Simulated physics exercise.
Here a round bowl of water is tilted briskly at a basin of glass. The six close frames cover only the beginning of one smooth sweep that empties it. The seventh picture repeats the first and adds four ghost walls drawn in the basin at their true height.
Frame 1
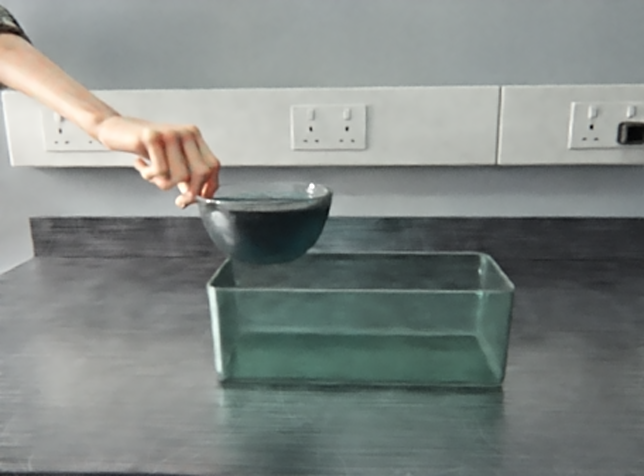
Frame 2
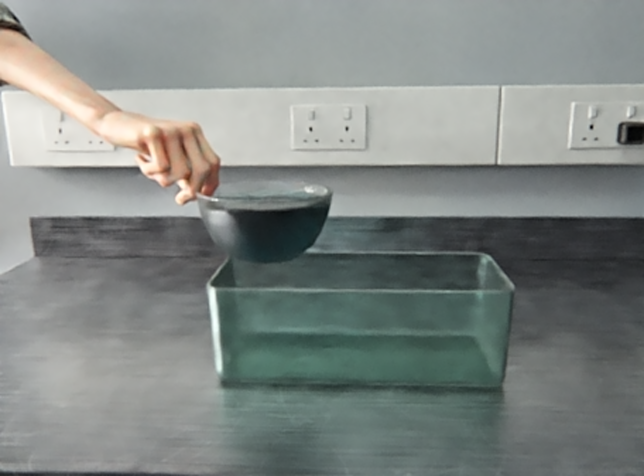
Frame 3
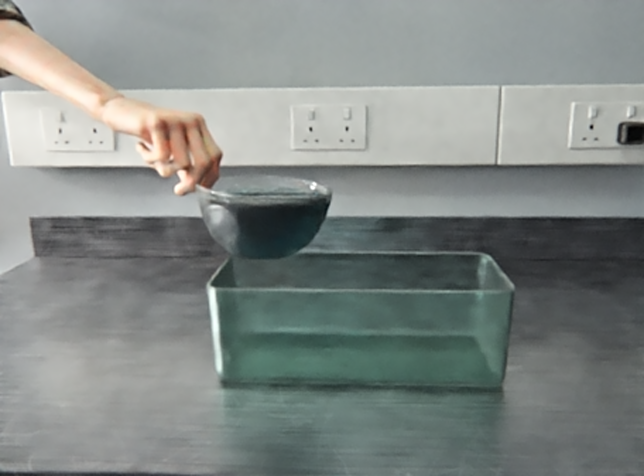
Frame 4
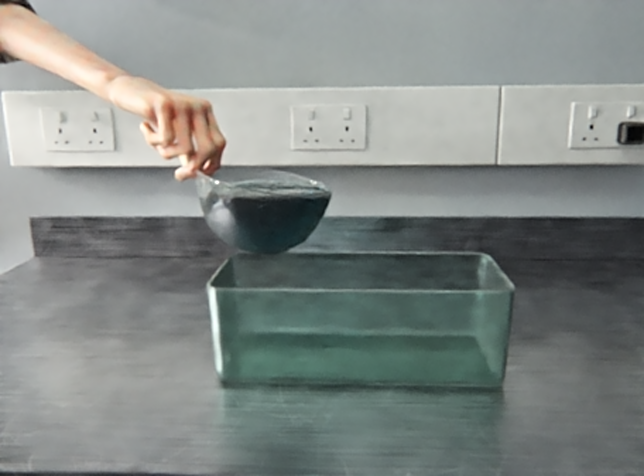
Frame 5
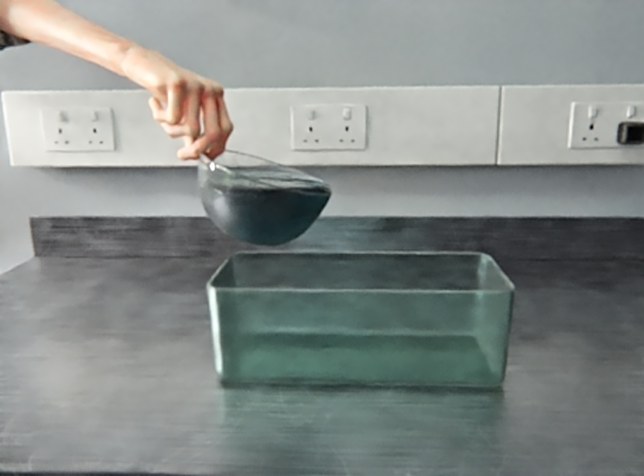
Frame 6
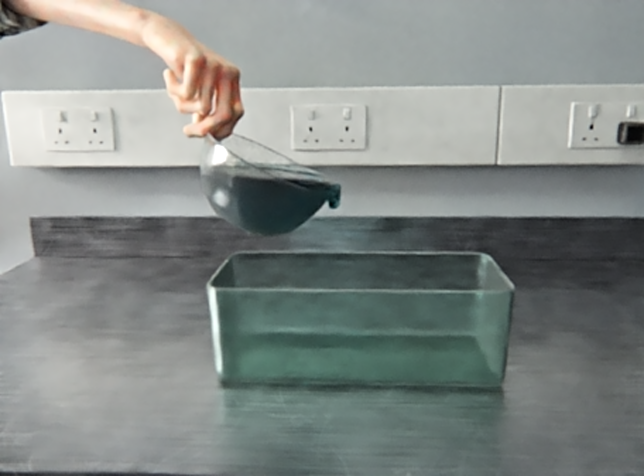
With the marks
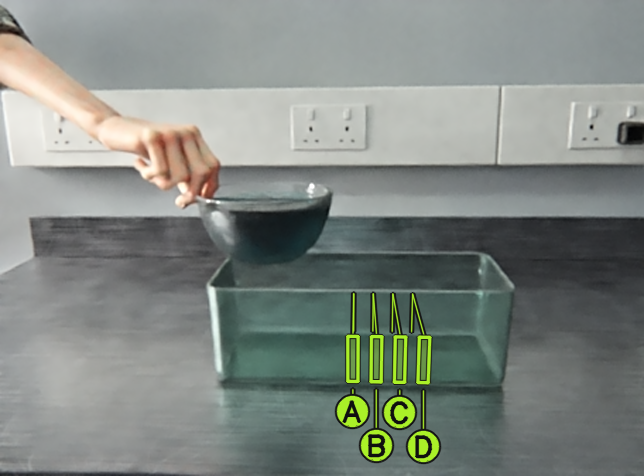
A round glass bowl of dark water, held by a hand from the left, tilted to the right above a glass basin, until a little water slipped over its lip.
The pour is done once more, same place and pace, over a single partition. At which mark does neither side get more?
It is D.
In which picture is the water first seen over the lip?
Picture 5.
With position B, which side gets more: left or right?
The right one.
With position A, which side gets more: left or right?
More ends on the right.
On the marked copy, A at (352, 389); B at (376, 389); C at (399, 390); D at (423, 390).
If A is chosen, about 3 % ends left of the wall and 96 % right of it.
If B is chosen, about 6 % ends left of the wall and 94 % right of it.
If C is chosen, about 16 % ends left of the wall and 83 % right of it.
If D is chosen, about 48 % ends left of the wall and 49 % right of it.
